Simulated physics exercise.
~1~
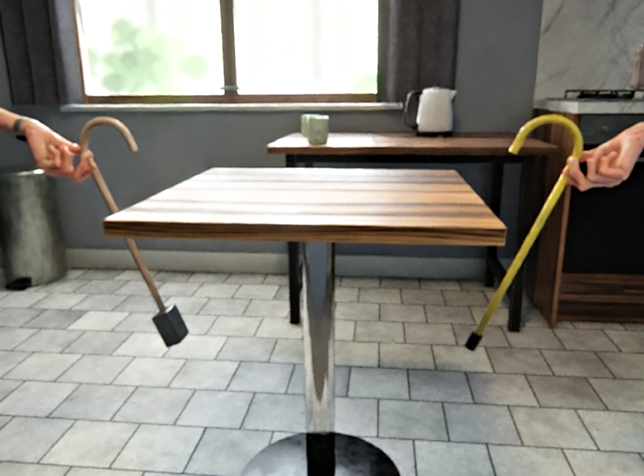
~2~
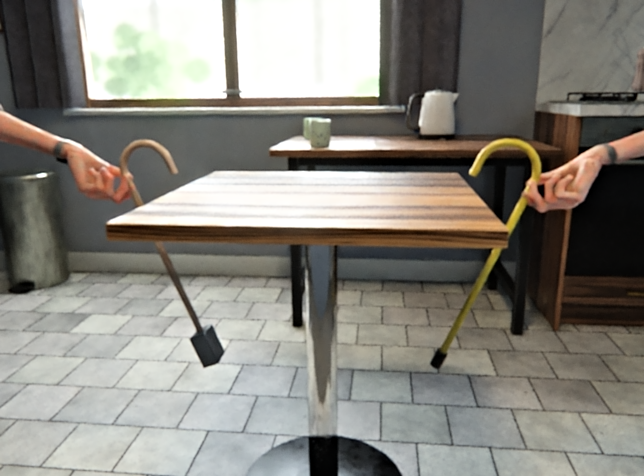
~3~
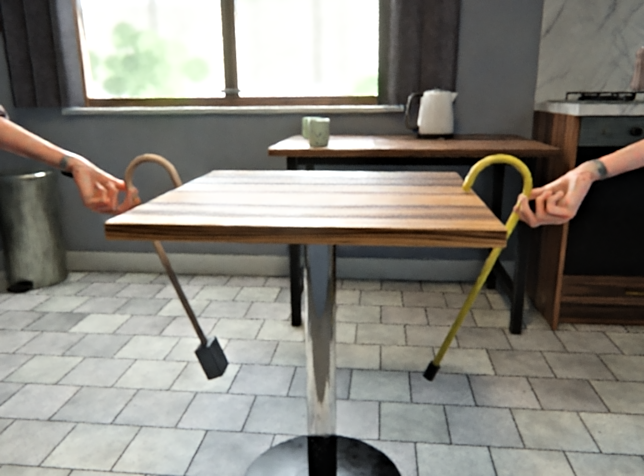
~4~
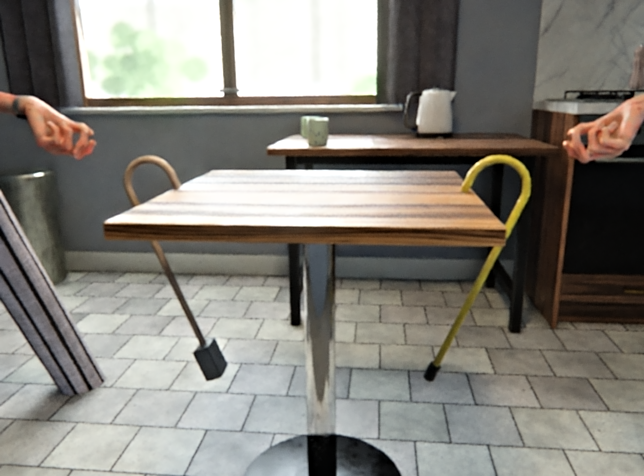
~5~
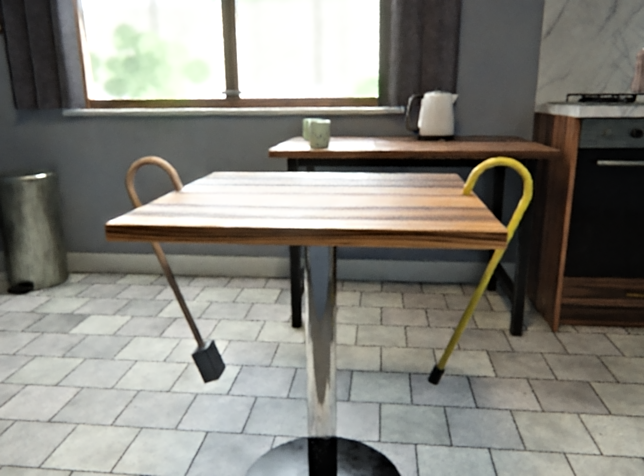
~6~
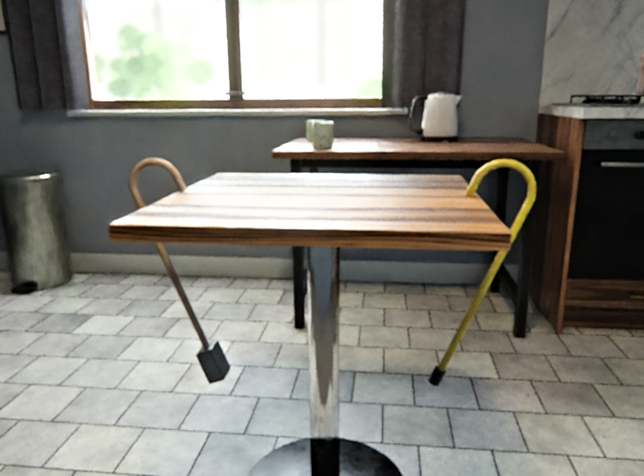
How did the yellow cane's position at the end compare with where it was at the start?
At the start a hand was holding it up just off the right side of the table. By the end it was a little further left and lower, hanging by its crook from the table's right edge with no hand on it.
A yellow cane and a brush with a dark grey end were brought in by two hands from either side and hooked over opposite edges of a wooden table. The hands let go and drew away, and both stayed hanging there.
